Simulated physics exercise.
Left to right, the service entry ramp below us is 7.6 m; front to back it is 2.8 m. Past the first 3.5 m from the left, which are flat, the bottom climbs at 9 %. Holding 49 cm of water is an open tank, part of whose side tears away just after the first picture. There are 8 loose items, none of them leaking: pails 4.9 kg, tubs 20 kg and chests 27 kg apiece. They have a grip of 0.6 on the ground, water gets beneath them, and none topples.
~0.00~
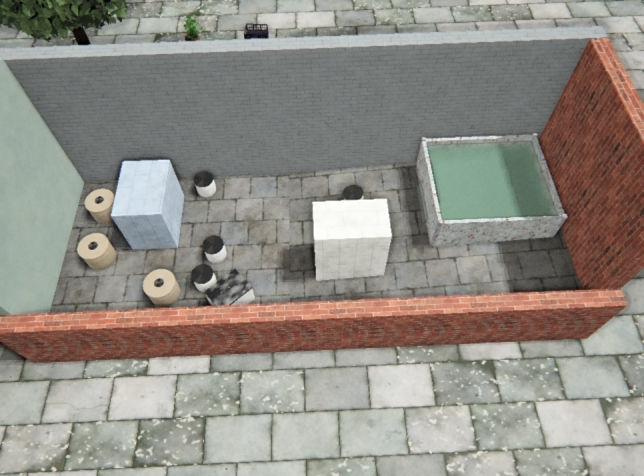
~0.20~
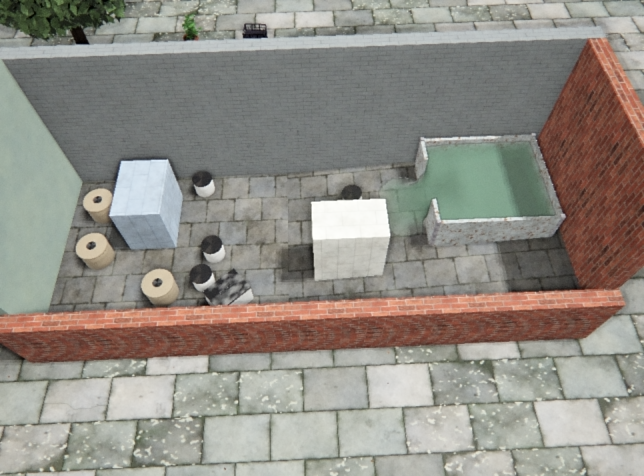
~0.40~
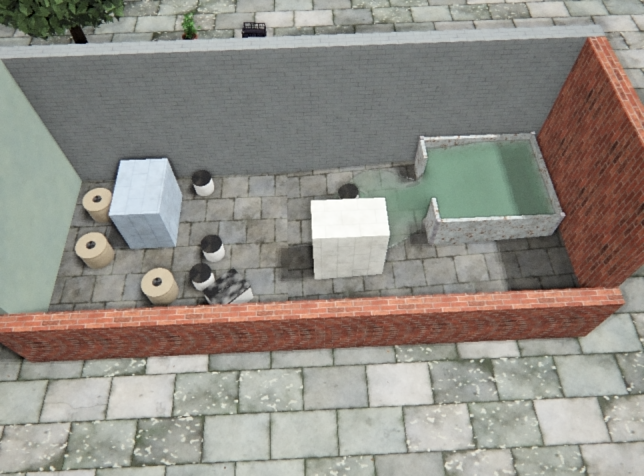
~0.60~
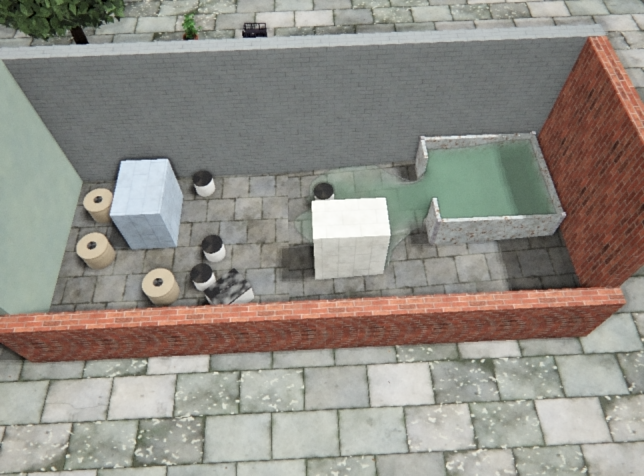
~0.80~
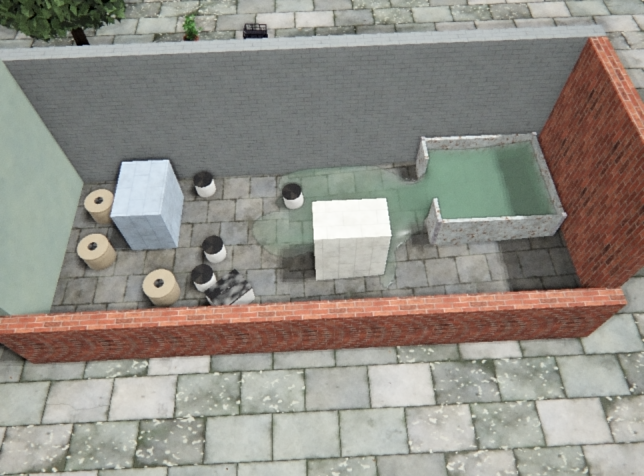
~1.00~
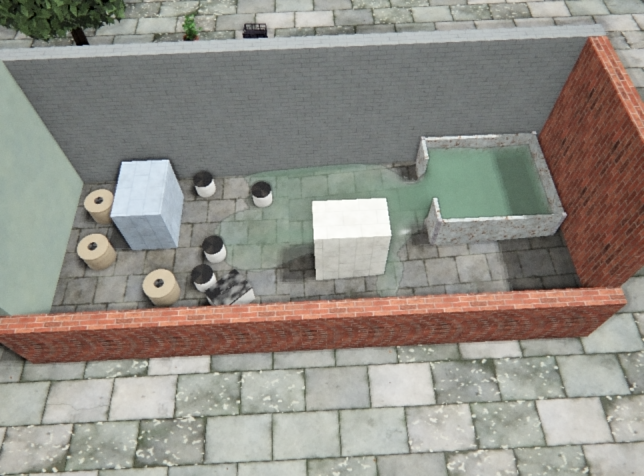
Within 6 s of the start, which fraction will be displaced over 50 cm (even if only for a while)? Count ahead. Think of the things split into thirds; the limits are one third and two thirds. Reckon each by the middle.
It's going to be the middle band.
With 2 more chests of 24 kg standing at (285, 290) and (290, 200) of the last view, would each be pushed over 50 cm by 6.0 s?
Within, then beyond.
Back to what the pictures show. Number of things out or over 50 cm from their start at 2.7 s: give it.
I get 3.
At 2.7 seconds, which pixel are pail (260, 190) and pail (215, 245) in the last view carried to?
Roughly (184, 199), then roughly (54, 296).
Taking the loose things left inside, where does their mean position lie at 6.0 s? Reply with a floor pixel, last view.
I'd put it close to (151, 269) in the last view.
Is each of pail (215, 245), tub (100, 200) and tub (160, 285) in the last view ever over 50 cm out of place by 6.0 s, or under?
In that order: Over, short of it, more.
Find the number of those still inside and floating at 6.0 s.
7.
After 1.4 s 1 of 8 are over 50 cm from their spots; 0 afloat.
After 2.7 s 3 of 8 are over 50 cm from their spots; 2 afloat.
After 4.2 s 5 of 8 are over 50 cm from their spots; 5 afloat.
After 6.0 s 5 of 8 are over 50 cm from their spots, and 5 have been at some point; 7 afloat.
